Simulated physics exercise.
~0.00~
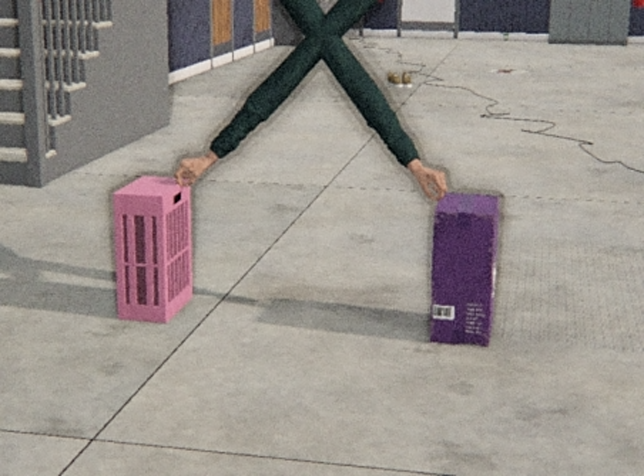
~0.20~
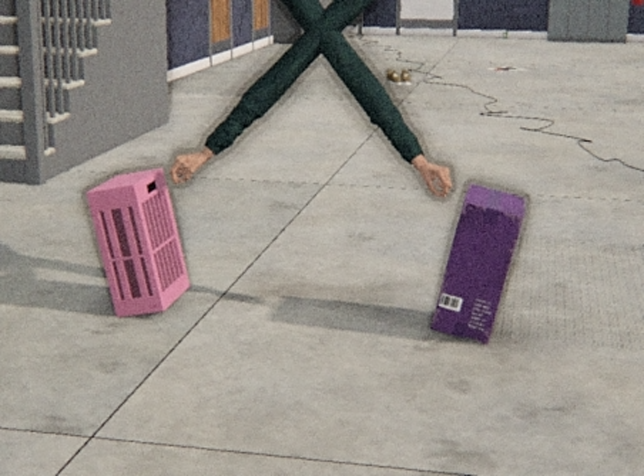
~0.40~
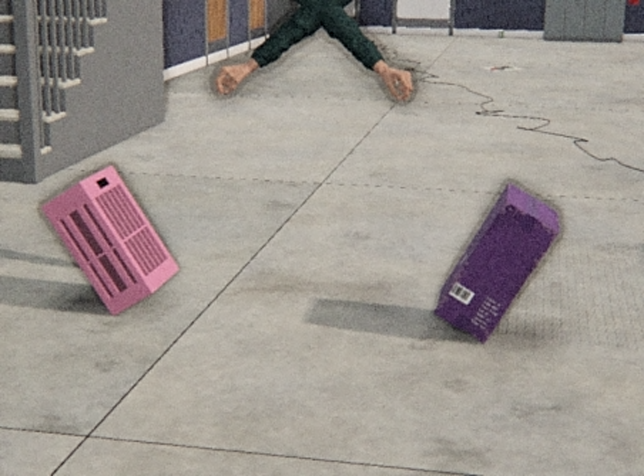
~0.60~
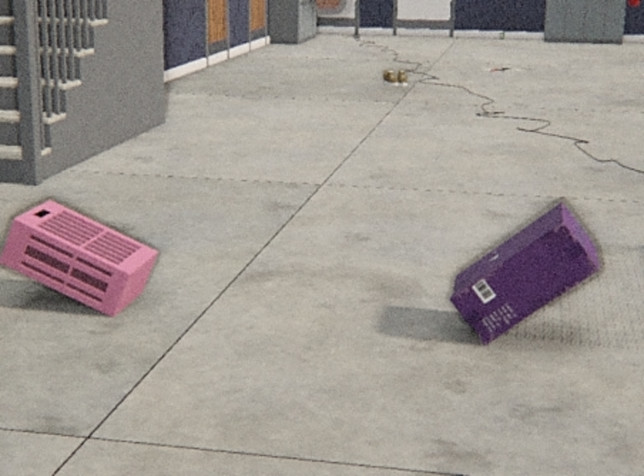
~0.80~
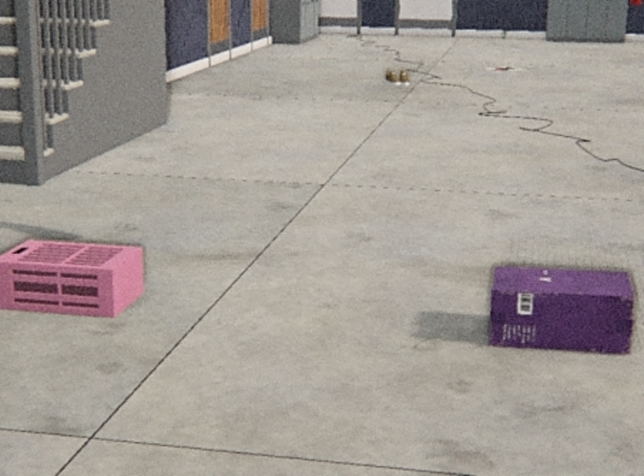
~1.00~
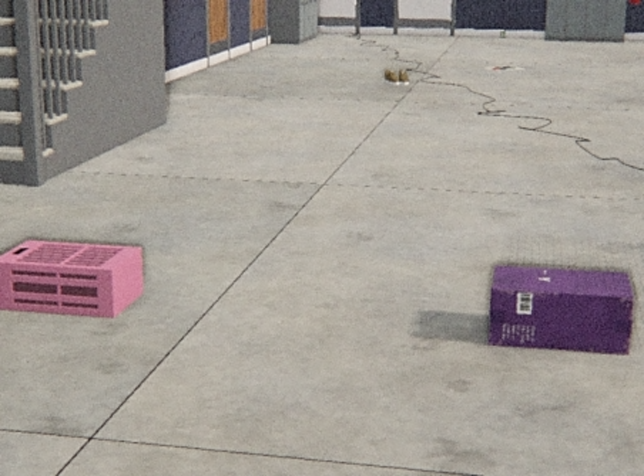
Two crossed arms in dark green sleeves let go of a pink crate and a purple parcel and drew back, then the crate tipped over to the left and the parcel toppled to the right, both ending on their sides.
